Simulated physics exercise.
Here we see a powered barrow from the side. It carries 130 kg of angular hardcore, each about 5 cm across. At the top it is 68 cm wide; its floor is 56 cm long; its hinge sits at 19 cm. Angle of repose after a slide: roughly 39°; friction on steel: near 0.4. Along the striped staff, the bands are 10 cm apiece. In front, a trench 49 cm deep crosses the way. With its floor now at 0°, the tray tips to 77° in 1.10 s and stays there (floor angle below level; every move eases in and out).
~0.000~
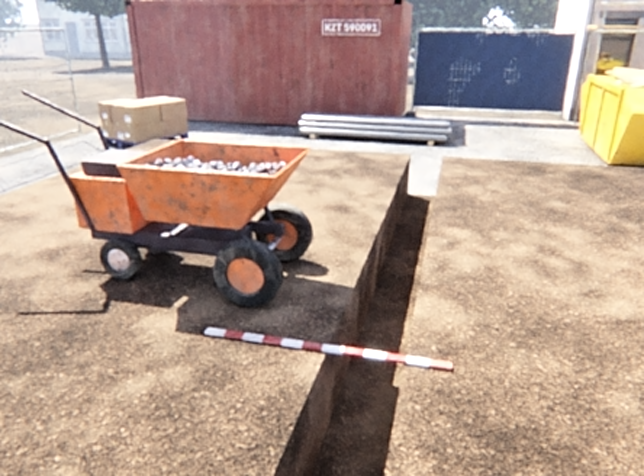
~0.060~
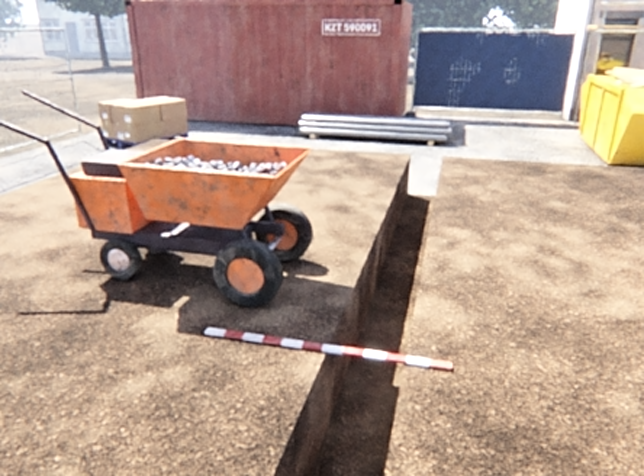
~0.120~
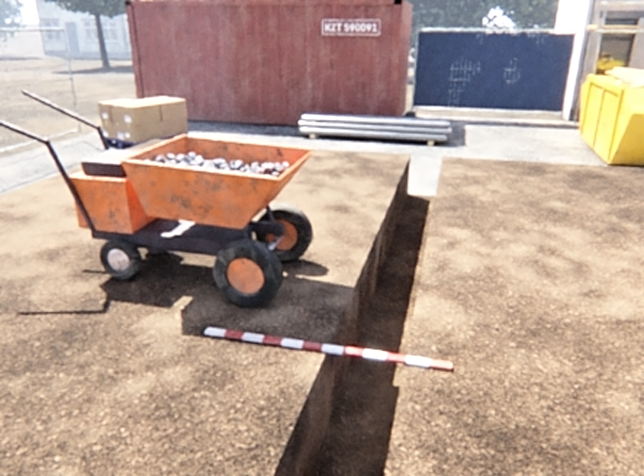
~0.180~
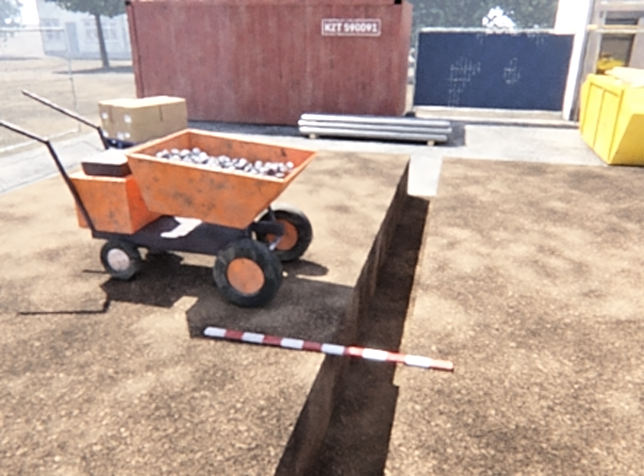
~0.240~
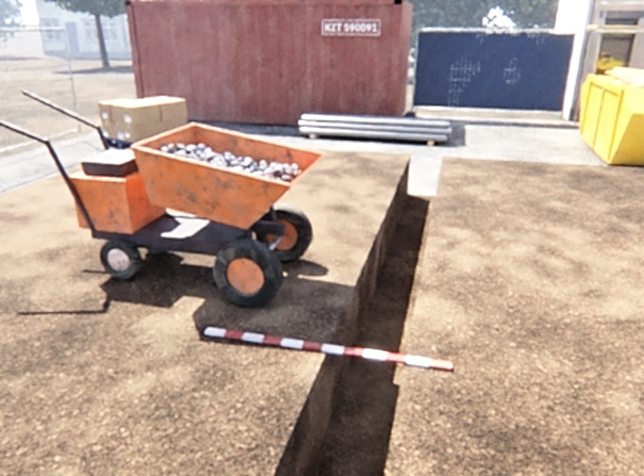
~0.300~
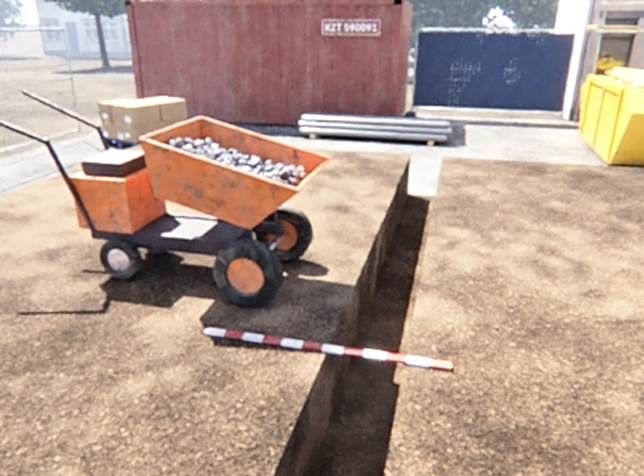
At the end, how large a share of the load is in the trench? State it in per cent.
A share of about 93 per cent.
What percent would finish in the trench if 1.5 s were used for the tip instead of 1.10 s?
Something close to 95 per cent.
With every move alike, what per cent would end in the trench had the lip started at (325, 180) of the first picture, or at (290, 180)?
That gives roughly 15 per cent and roughly 80 per cent.
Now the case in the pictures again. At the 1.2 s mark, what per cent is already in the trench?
About 25 per cent by then.
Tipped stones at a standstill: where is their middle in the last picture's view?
I'd point to around (387, 353).
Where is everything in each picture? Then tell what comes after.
The first picture shows lip at (273, 178), floor tilted 0°, highest stones at (228, 166).
In the second picture, the tray is at 1°, its lip at (274, 178); the top of the load is at (219, 165); the stones move at 0.2 m/s on average.
The third picture shows lip at (278, 180), floor tilted 3°, highest stones at (191, 162); the stones move at 0.4 m/s on average.
The fourth picture shows lip at (283, 182), floor tilted 6°, highest stones at (188, 157); the stones move at 0.5 m/s on average.
The fifth picture shows lip at (290, 186), floor tilted 9°, highest stones at (191, 151); the stones move at 0.6 m/s on average.
In the sixth picture, the tray is at 14°, its lip at (298, 191); the top of the load is at (194, 146); the stones move at 0.7 m/s on average.
After 0.8 s the floor is at 65°; 100 % in the tray; the foremost stones are at (350, 246).
After 1.2 s the floor is at 77°; 72 % in the tray, 26 % in the trench, 3 % past the trench; the foremost stones are at (437, 305).
After 1.5 s the floor is at 77°; 34 % in the tray, 58 % in the trench, 7 % past the trench; the foremost stones are at (498, 302).
After 3.5 s the floor is at 77°; 0 % in the tray, 93 % in the trench, 7 % past the trench; the foremost stones are at (516, 304).
